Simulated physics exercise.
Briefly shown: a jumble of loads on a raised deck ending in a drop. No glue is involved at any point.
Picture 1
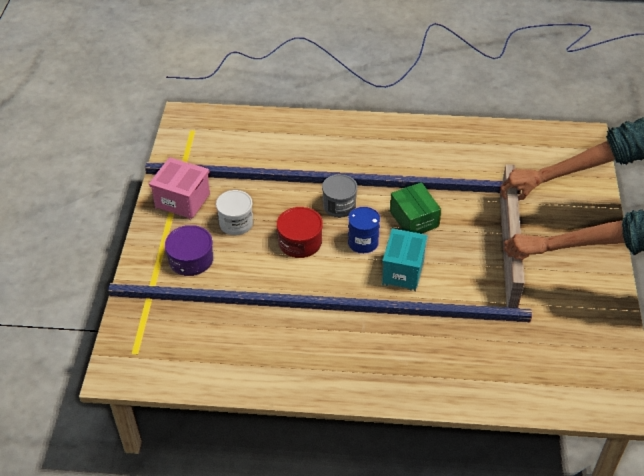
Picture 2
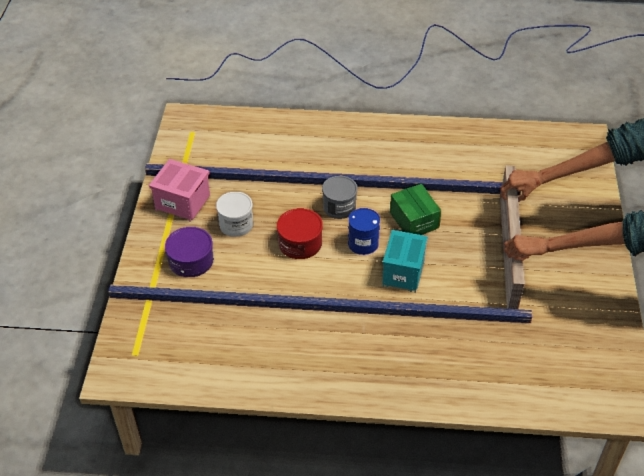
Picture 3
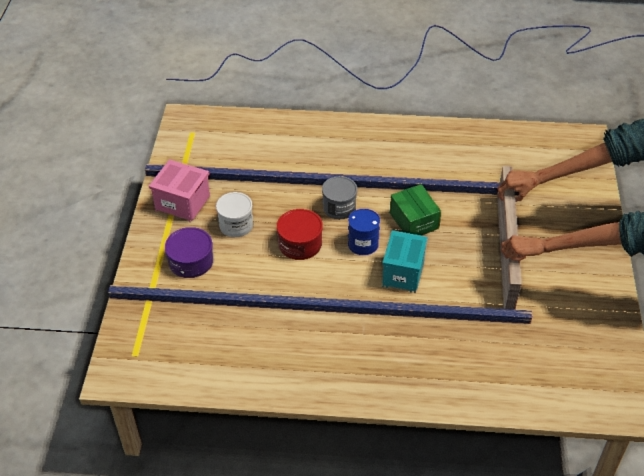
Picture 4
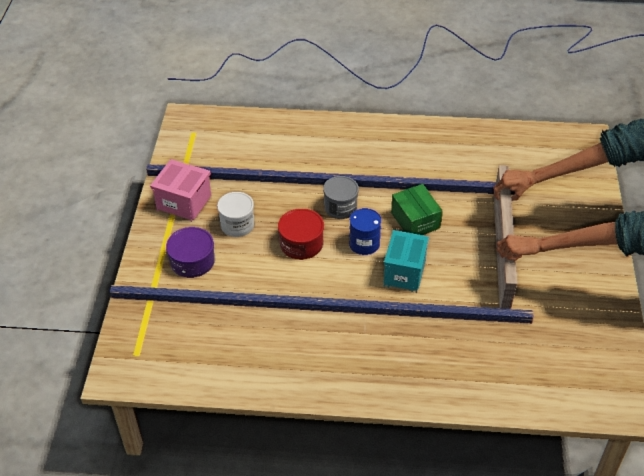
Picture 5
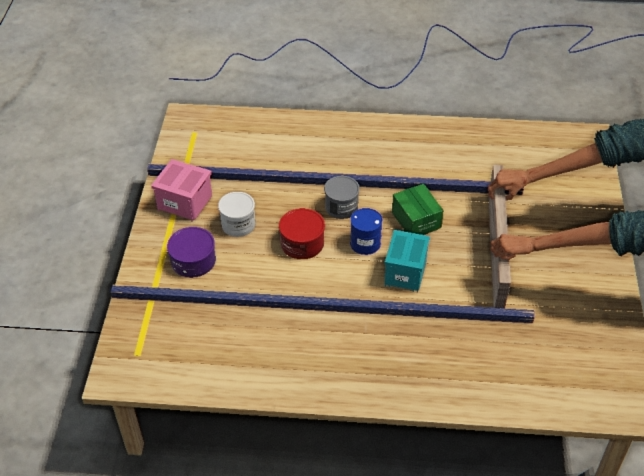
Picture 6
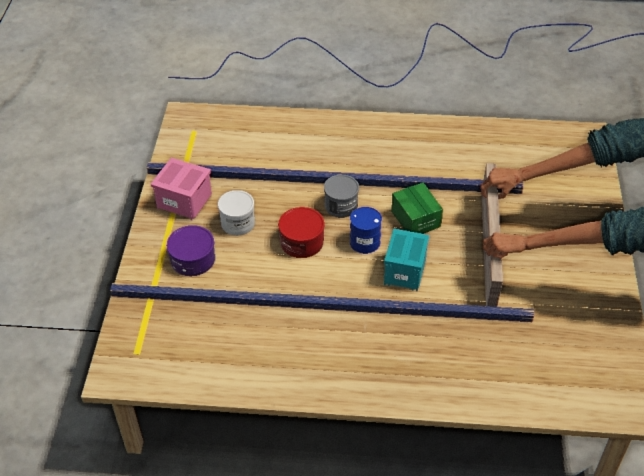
Two hands sliding an upright board slightly left between blue rails on a wooden table, the colourful boxes and tubs staying still.
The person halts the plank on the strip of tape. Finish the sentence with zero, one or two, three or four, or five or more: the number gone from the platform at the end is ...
The number gone from the platform at the end is five or more.
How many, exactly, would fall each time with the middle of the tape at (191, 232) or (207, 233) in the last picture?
You'd count 1 the first time and 1 the second.
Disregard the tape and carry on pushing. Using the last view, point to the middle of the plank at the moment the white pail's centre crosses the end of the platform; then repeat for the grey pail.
I'd put it close to (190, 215), and close to (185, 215) for the other one.
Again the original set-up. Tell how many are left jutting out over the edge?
It's 0.
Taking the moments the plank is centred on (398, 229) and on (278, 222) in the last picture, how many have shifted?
Moved so far: 2, later 8.
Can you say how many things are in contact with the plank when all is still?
It's touching 3 at the end.
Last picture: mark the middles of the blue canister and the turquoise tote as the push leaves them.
I'd put one at around (151, 220) and the other at around (139, 254).
Early on, none off yet; pink tote at rest near (183, 189); purple pail at rest near (192, 251); white pail at rest near (237, 213).
A while later, none off yet; pink tote travelled a little near (173, 185); purple pail travelled a little near (183, 254); white pail travelled about its own width near (203, 205).
Finally, the number that fall off is five or more; lost, grey pail, red pail, white pail, purple pail and pink tote.
